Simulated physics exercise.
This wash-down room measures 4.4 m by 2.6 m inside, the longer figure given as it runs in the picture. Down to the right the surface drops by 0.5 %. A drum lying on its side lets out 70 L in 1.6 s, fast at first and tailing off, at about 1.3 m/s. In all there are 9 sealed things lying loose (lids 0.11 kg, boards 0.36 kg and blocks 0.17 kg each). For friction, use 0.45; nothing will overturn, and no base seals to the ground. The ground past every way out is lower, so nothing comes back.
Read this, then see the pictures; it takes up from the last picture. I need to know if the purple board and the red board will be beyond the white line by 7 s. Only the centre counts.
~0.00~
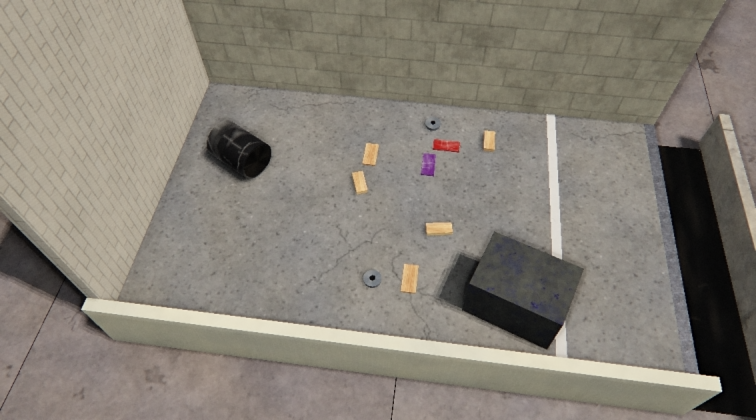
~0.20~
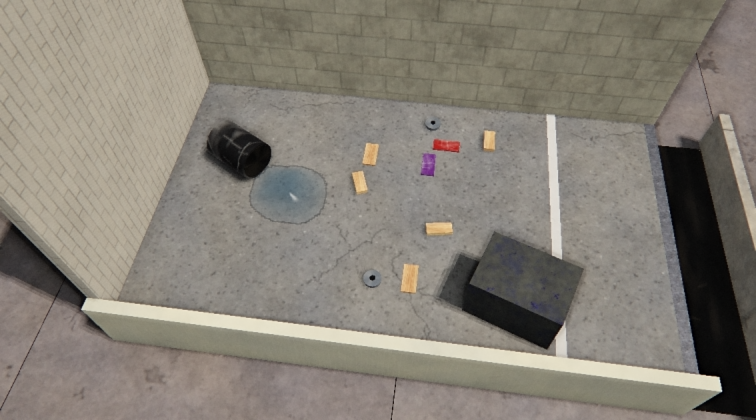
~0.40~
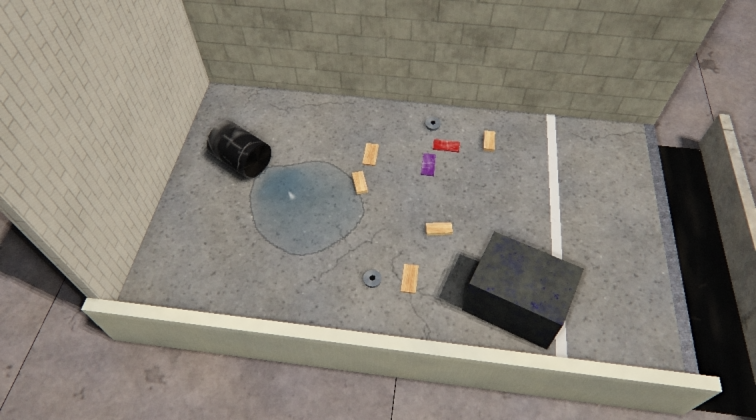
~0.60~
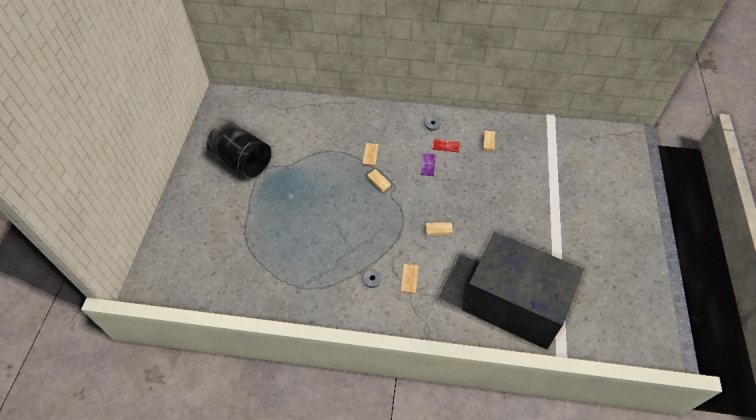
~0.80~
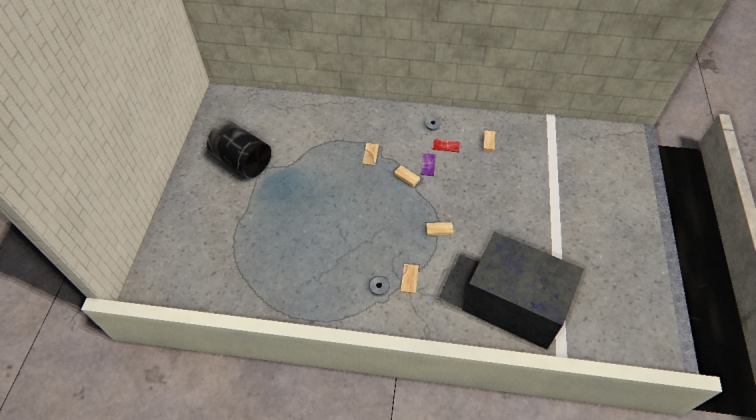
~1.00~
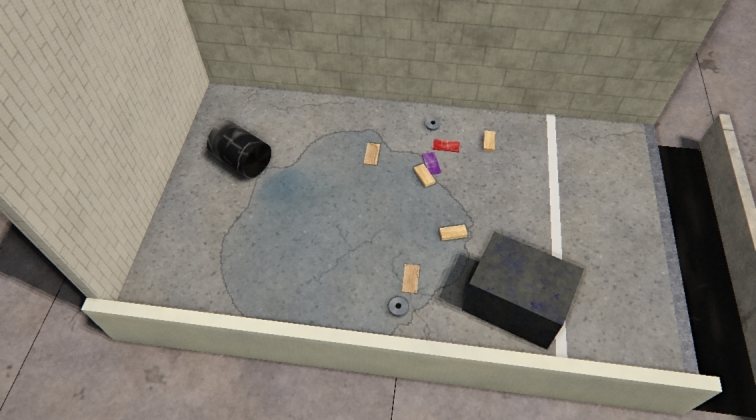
As far as I can tell, the purple board ends up before it while the red board ends up before it.
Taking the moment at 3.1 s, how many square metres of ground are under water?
Some 4.5 m2 of it.
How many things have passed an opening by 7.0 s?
The count is 0.
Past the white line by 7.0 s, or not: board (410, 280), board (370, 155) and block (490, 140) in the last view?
First stayed back, second stayed back, third stayed back.
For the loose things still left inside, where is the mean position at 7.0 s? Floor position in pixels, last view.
Close to (525, 185).
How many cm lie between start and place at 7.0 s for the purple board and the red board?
About 80 and 30 centimetres.
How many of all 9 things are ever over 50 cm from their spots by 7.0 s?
The count comes to 7.
After 1.4 s the purple board is near (446, 159), 0.2 m from its start, aground; the red board is near (447, 145), 0.0 m from its start, aground; 0 of 9 are over the mark; 3 afloat.
After 3.1 s the purple board is near (513, 158), 0.8 m from its start, aground; the red board is near (468, 129), 0.3 m from its start, aground; 2 of 9 are over the mark; 3 afloat.
After 4.9 s the purple board is near (516, 158), 0.8 m from its start, aground; the red board is near (468, 129), 0.3 m from its start, aground; 2 of 9 are over the mark; 2 afloat.
After 7.0 s the purple board is near (516, 158), 0.8 m from its start, aground; the red board is near (468, 129), 0.3 m from its start, aground; 2 of 9 are over the mark; 0 afloat.
